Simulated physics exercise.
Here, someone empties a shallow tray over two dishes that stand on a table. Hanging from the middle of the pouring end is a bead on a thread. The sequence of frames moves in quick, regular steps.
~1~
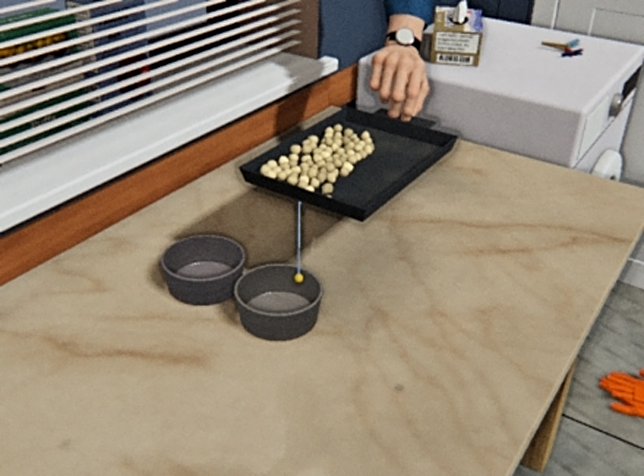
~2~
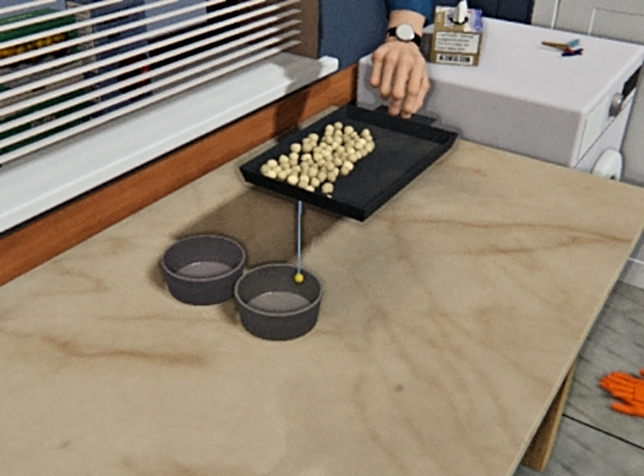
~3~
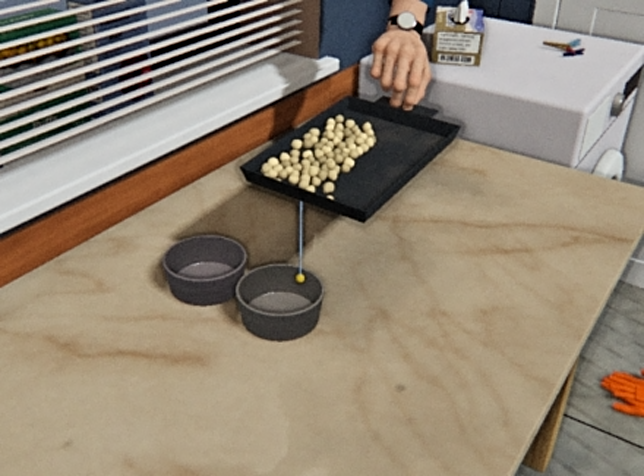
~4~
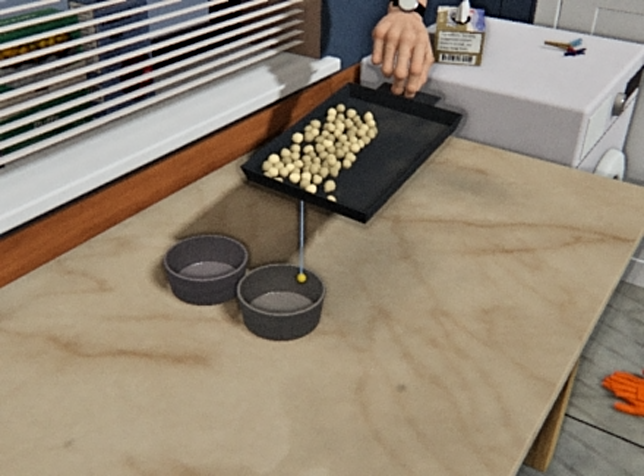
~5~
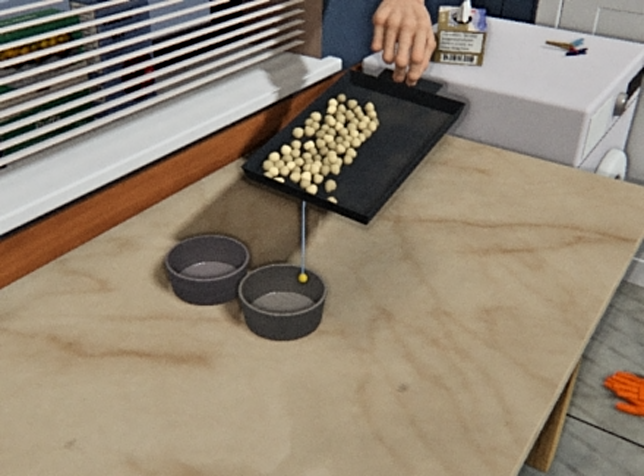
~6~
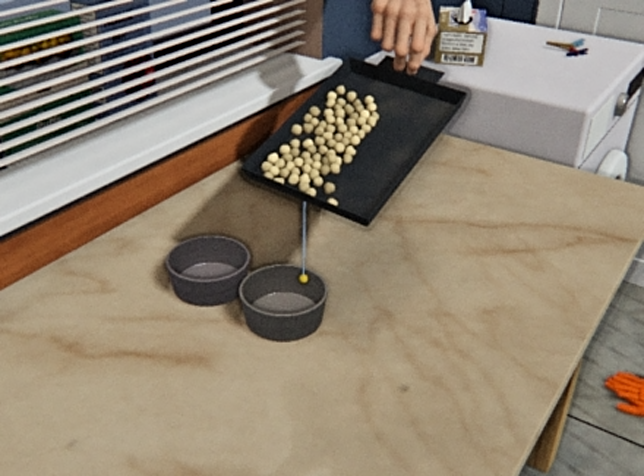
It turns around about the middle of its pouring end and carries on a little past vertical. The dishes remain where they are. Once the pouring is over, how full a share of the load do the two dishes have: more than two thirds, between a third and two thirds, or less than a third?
They have less than a third of it.
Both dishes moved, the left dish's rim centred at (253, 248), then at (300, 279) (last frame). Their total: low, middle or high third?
First: Below one third. Second: Under a third.
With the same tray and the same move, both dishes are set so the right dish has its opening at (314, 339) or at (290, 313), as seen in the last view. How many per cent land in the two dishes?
About 70 and 50 per cent.
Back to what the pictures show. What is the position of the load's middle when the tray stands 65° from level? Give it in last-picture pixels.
The load is centred about (314, 175).
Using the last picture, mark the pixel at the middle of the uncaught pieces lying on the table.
Centre at rest: About (319, 386).
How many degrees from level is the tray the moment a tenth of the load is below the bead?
Roughly 95°.
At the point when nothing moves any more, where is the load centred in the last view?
Centre at rest: Close to (312, 369).
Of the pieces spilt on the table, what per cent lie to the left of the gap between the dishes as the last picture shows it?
Close to 20 per cent.
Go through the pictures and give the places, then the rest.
The first frame shows corners of the pouring end near (245, 167) and (363, 206), level; middle of the load near (329, 161), macadamia nuts; left dish near (177, 287); right dish near (253, 321); bead on its thread near (299, 278).
The second frame shows corners of the pouring end near (245, 166) and (364, 206), level; middle of the load near (329, 159).
The third frame shows corners of the pouring end near (246, 166) and (364, 208), tipped barely, lowest at the right corner; middle of the load near (330, 156).
The fourth frame shows corners of the pouring end near (247, 165) and (365, 209), tipped a little, lowest at the right corner; middle of the load near (331, 150).
The fifth frame shows corners of the pouring end near (247, 165) and (366, 212), tipped a little, lowest at the right corner; middle of the load near (332, 146).
The sixth frame shows corners of the pouring end near (247, 166) and (366, 214), tipped clearly, lowest at the right corner; middle of the load near (331, 143), near a quarter on the move; left dish near (182, 288); right dish near (258, 322).
Shortly afterwards, tray tipped steeply; all but a few on the tray; only a few outside both; only a few in the air.
Next, tray tipped past a quarter turn; a little on the tray; a little in the right dish; near half outside both; near a third in the air.
Some moments later, tray tipped past a quarter turn; a little in the right dish; the bulk outside both.
In the end, tray tipped past a quarter turn; a little in the right dish; none at all in the left dish; the bulk outside both.
